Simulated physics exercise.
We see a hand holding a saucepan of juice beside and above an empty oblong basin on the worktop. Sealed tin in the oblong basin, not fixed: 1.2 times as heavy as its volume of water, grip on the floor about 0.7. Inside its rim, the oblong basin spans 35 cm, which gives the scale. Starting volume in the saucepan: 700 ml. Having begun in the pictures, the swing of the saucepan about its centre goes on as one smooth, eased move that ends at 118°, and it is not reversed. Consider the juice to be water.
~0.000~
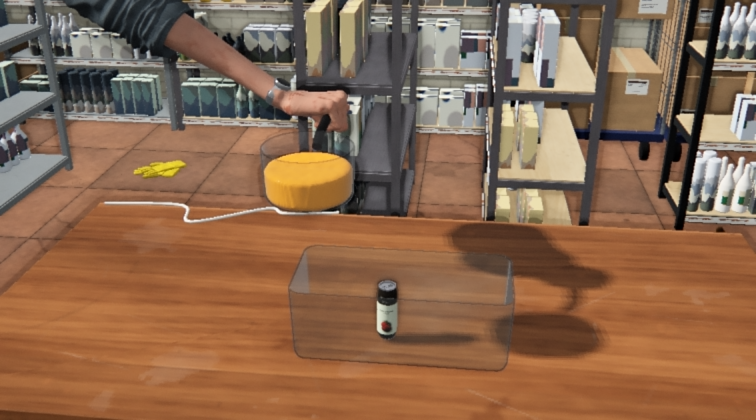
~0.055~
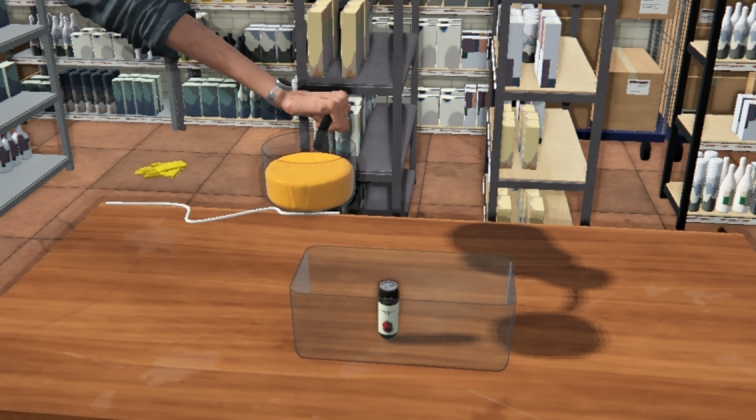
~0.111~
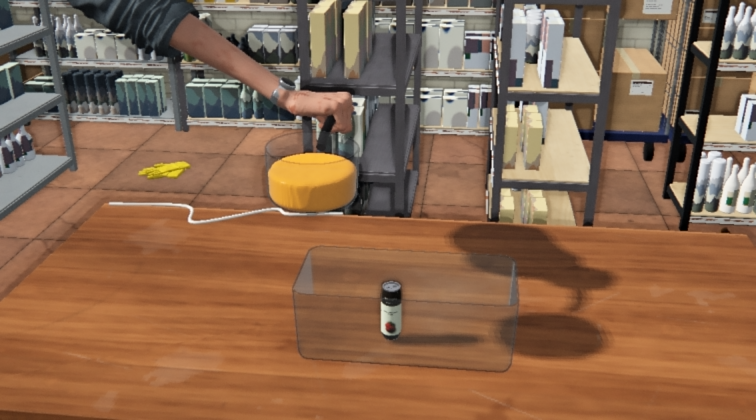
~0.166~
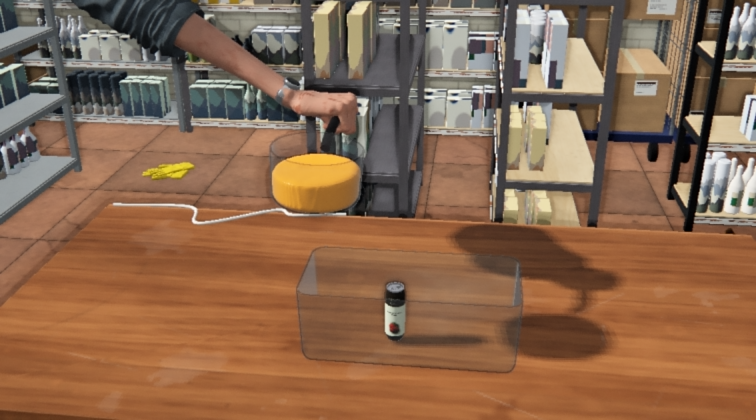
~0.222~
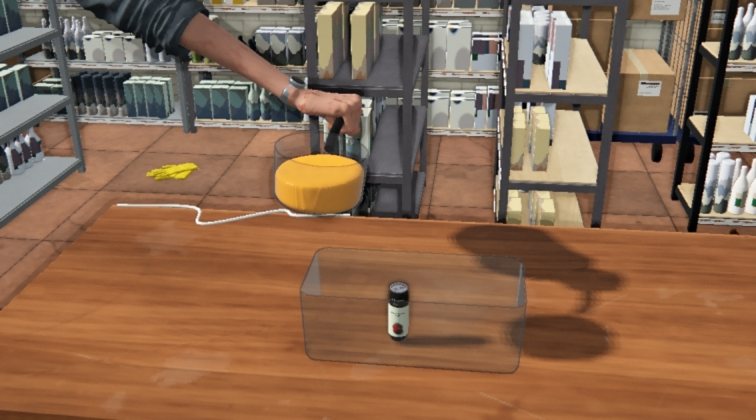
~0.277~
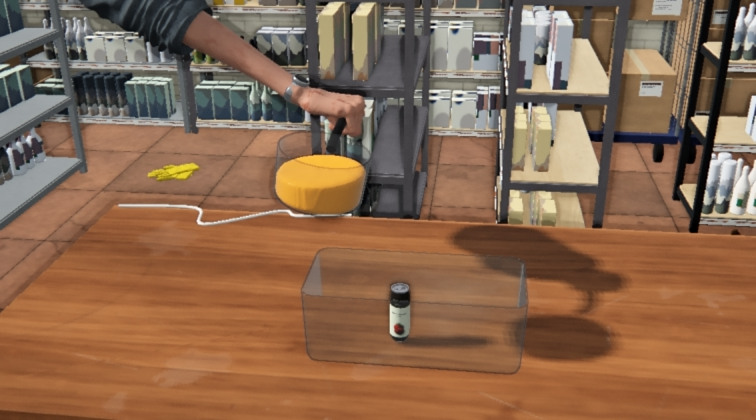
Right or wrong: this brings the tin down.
Wrong, the tin stays up.
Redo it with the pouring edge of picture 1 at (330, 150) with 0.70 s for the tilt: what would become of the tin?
Result: Tin tipped over.
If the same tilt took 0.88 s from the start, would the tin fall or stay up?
Result: Tin upright.
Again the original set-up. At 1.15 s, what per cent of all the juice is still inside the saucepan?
Share remaining: Approx. 12 %.
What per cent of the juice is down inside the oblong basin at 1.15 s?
Around 74 in a hundred.
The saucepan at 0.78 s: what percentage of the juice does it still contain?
Close to 72 in a hundred.
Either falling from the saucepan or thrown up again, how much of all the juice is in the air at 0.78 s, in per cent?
Around 24 in a hundred.
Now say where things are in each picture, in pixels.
The first frame shows tilt 0°; pouring edge (353, 149); surface from (266, 165) to (352, 168); the oblong basin's rim runs from (297, 268) to (513, 281); the tin's top is at (387, 288).
The second frame shows tilt 0°; pouring edge (355, 150); surface from (267, 165) to (354, 169).
The third frame shows tilt 2°; pouring edge (358, 151); surface from (271, 165) to (356, 169).
The fourth frame shows tilt 4°; pouring edge (363, 154); surface from (275, 167) to (360, 170).
The fifth frame shows tilt 7°; pouring edge (367, 157); surface from (278, 167) to (364, 171).
The sixth frame shows tilt 10°; pouring edge (370, 160); surface from (280, 167) to (366, 172).
Then, 0.78 s in, the tilt is 66° and 73 per cent is still to pour; the tin stands where it began.
Then, 1.15 s in, the tilt is 106° and 11 per cent is still to pour; the tin stands where it began.
Then, 1.54 s in, the tilt is 118° and 0 per cent is still to pour; the tin stands where it began.
Then, 1.96 s in, the tilt is 118° and 0 per cent is still to pour; the tin stands where it began.
Finally, the tin stands where it began.
